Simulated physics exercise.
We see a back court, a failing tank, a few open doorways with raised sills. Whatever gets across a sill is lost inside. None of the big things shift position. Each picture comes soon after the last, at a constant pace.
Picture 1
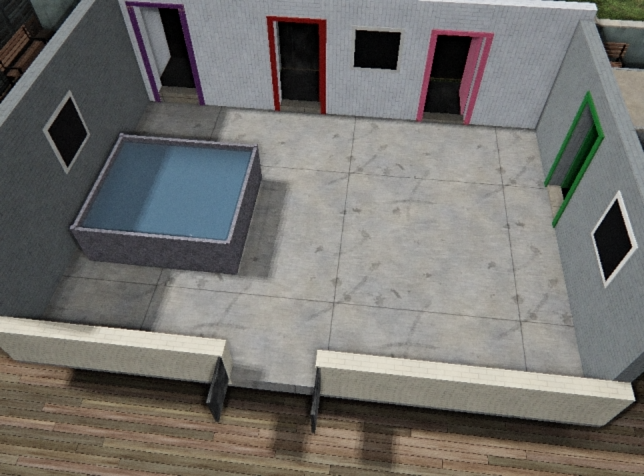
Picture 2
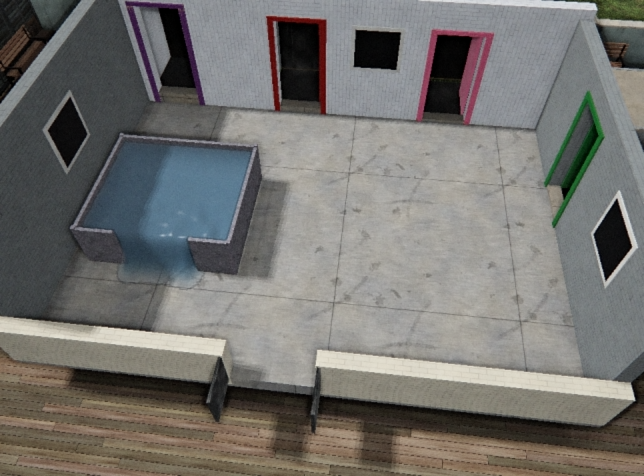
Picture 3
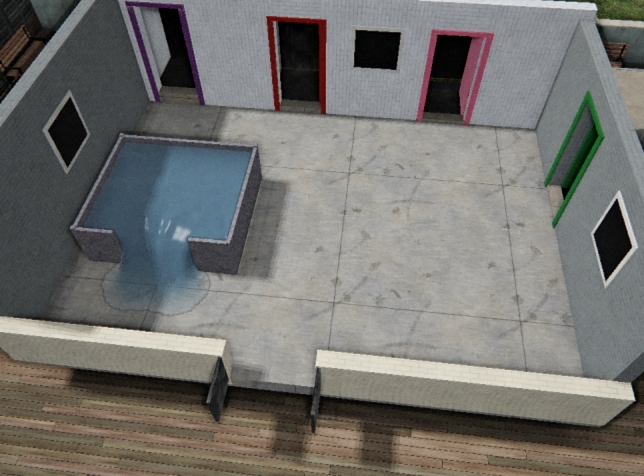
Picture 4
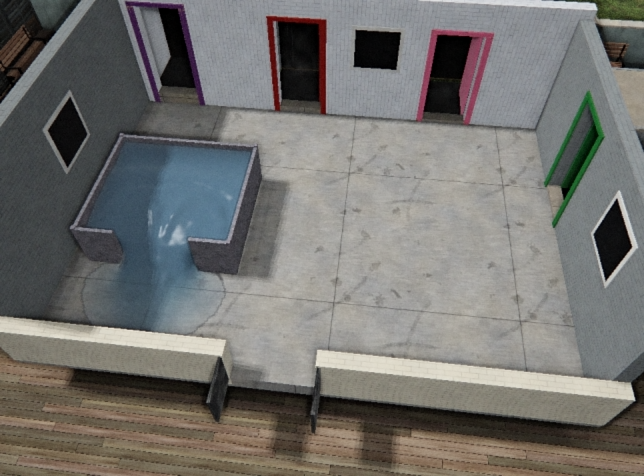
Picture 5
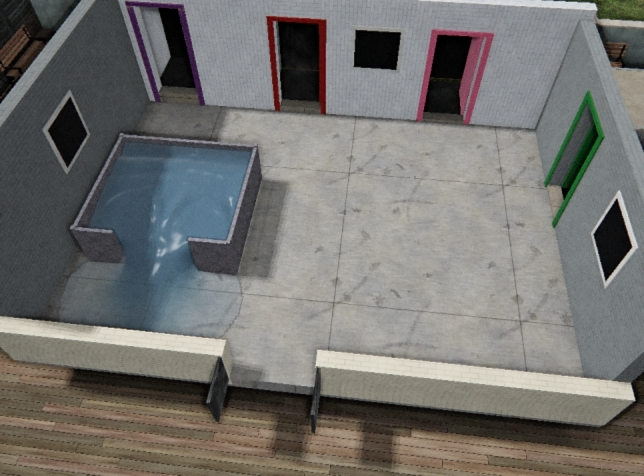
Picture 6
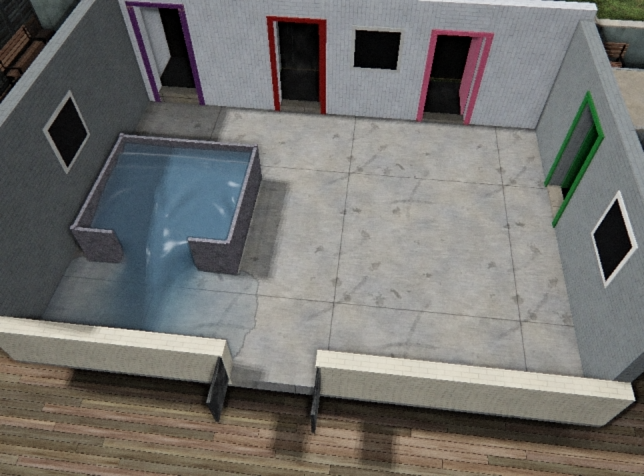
In a walled back court with purple, red, pink and green doorways, a raised tank of still water opens at its front side, and water pours through the gap, spreading across the concrete floor towards the low front wall.
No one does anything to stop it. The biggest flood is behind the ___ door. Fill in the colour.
The biggest flood is behind the pink door.
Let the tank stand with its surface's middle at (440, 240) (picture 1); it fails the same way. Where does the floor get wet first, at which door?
The one in green.
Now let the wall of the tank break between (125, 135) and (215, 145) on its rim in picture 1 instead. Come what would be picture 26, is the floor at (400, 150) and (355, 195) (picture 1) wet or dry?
Well, the first point ends up swamped, and the second one ends up swamped.
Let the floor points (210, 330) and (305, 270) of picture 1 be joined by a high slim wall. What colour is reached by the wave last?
The flood reaches the door marked pink after all the others.
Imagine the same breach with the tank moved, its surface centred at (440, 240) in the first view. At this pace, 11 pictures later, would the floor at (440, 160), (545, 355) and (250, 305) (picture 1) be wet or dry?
Point by point, the spots are not hit, hit and hit.
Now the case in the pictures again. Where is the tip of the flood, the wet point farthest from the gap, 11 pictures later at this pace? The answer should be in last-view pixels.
The flood front should get to about (461, 387).
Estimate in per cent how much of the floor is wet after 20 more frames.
It comes to 55 per cent.
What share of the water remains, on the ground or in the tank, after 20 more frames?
I'd estimate close to 96 per cent.
A moment on, water covers 10 % of the floor; red door not reached, pink door not reached, purple door not reached, green door not reached.
Next, water covers 25 % of the floor; red door not reached, pink door not reached, purple door not reached, green door not reached.
Then, water covers 55 % of the floor; red door not reached, pink door not reached, purple door wet at the sill, nothing in, green door not reached.
Later, water covers 90 % of the floor; red door wet at the sill, nothing in, pink door not reached, purple door a trickle in, green door wet at the sill, nothing in.
In the end, water covers 100 % of the floor; red door wet at the sill, nothing in, pink door some in, purple door a trickle in, green door a trickle in; the pink door has let in the most.
